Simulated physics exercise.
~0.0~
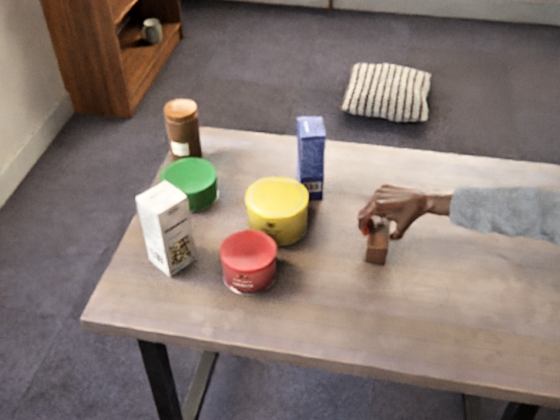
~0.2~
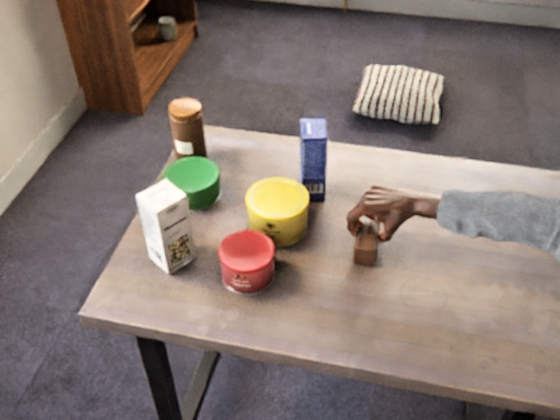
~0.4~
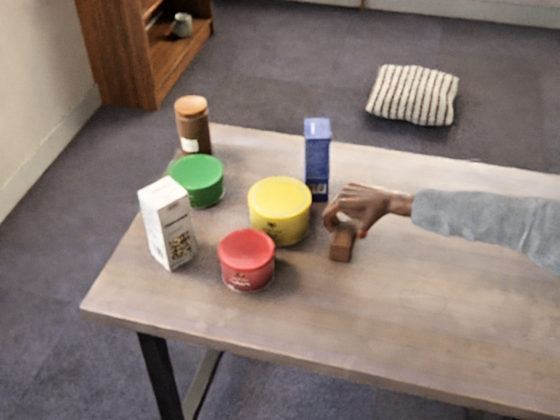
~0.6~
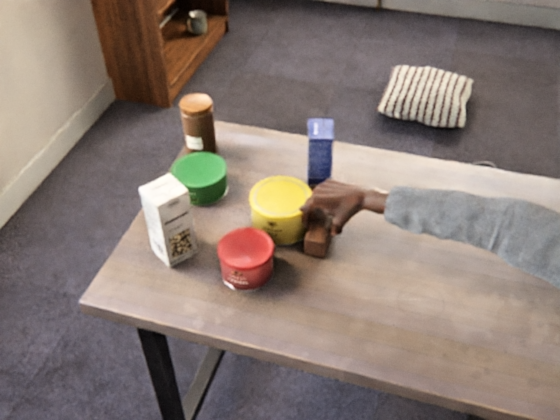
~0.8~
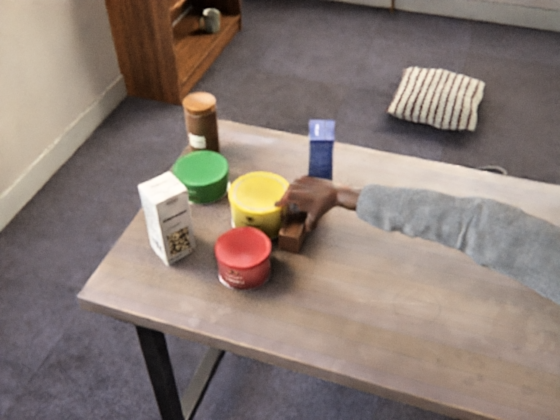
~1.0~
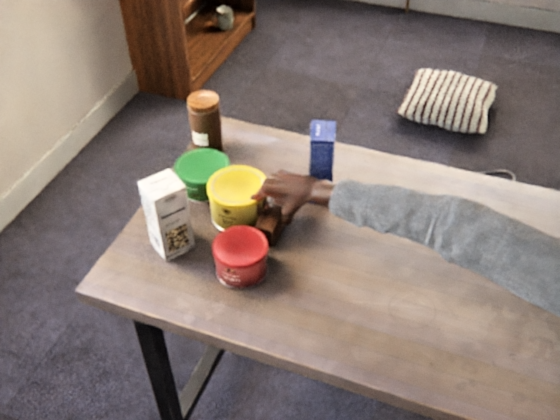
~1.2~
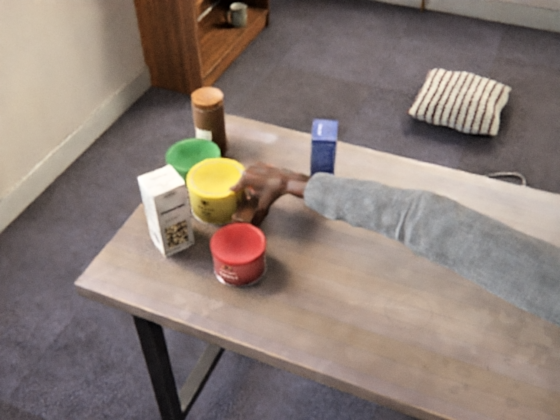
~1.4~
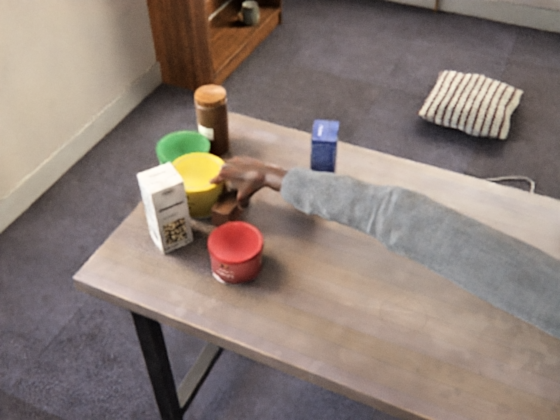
Hand sliding a wooden block left across a table, pushing a yellow tub and then a green tub aside, both staying upright.
